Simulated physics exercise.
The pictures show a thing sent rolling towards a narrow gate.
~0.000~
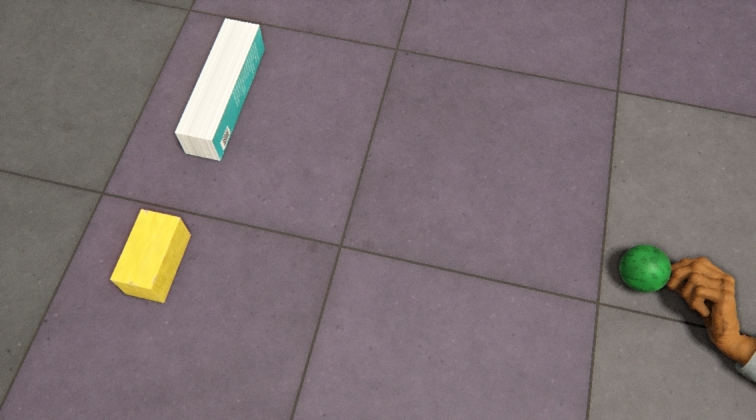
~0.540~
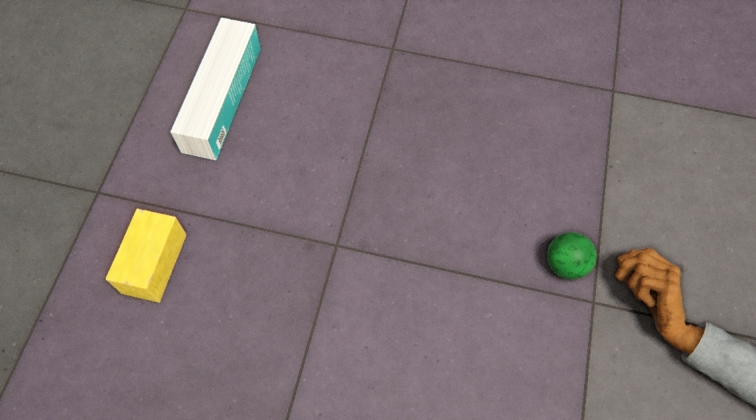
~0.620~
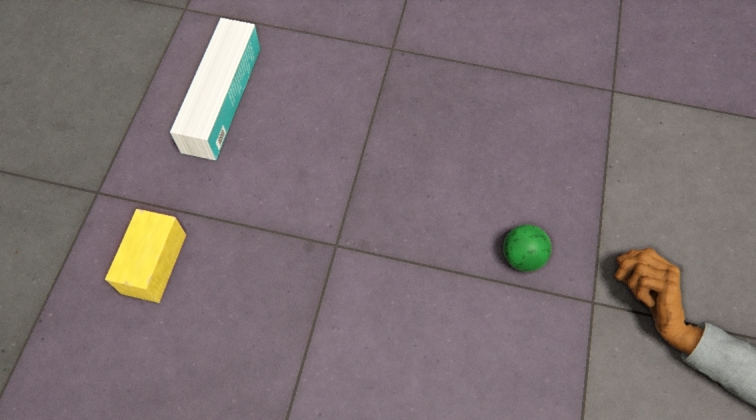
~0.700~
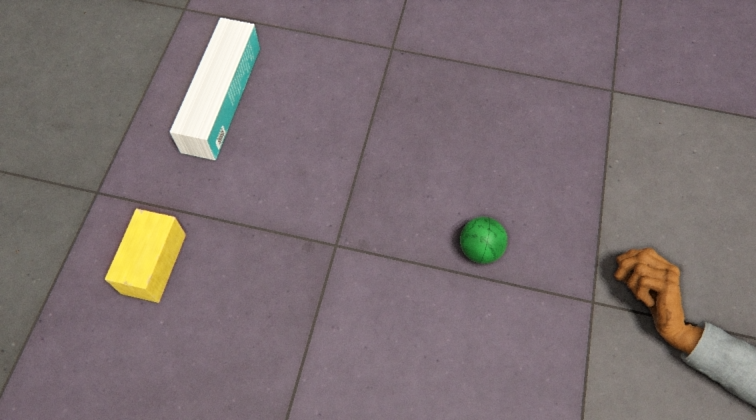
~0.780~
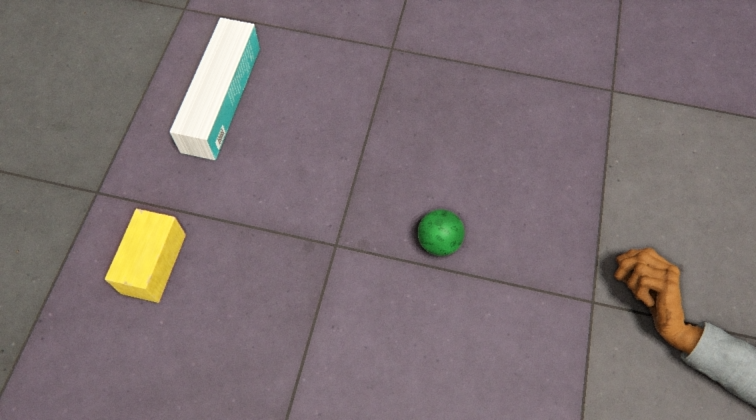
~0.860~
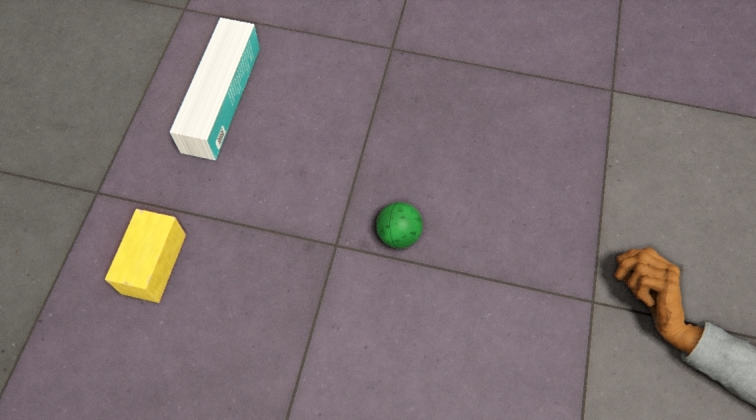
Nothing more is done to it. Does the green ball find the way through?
The green ball passes through its gap.
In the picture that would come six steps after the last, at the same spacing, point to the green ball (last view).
Near (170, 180).
Around 1.28 s, green ball heading on near (193, 189).
Around 1.78 s, green ball heading on.
Finally (2.3 s), the green ball gets between the blocks.
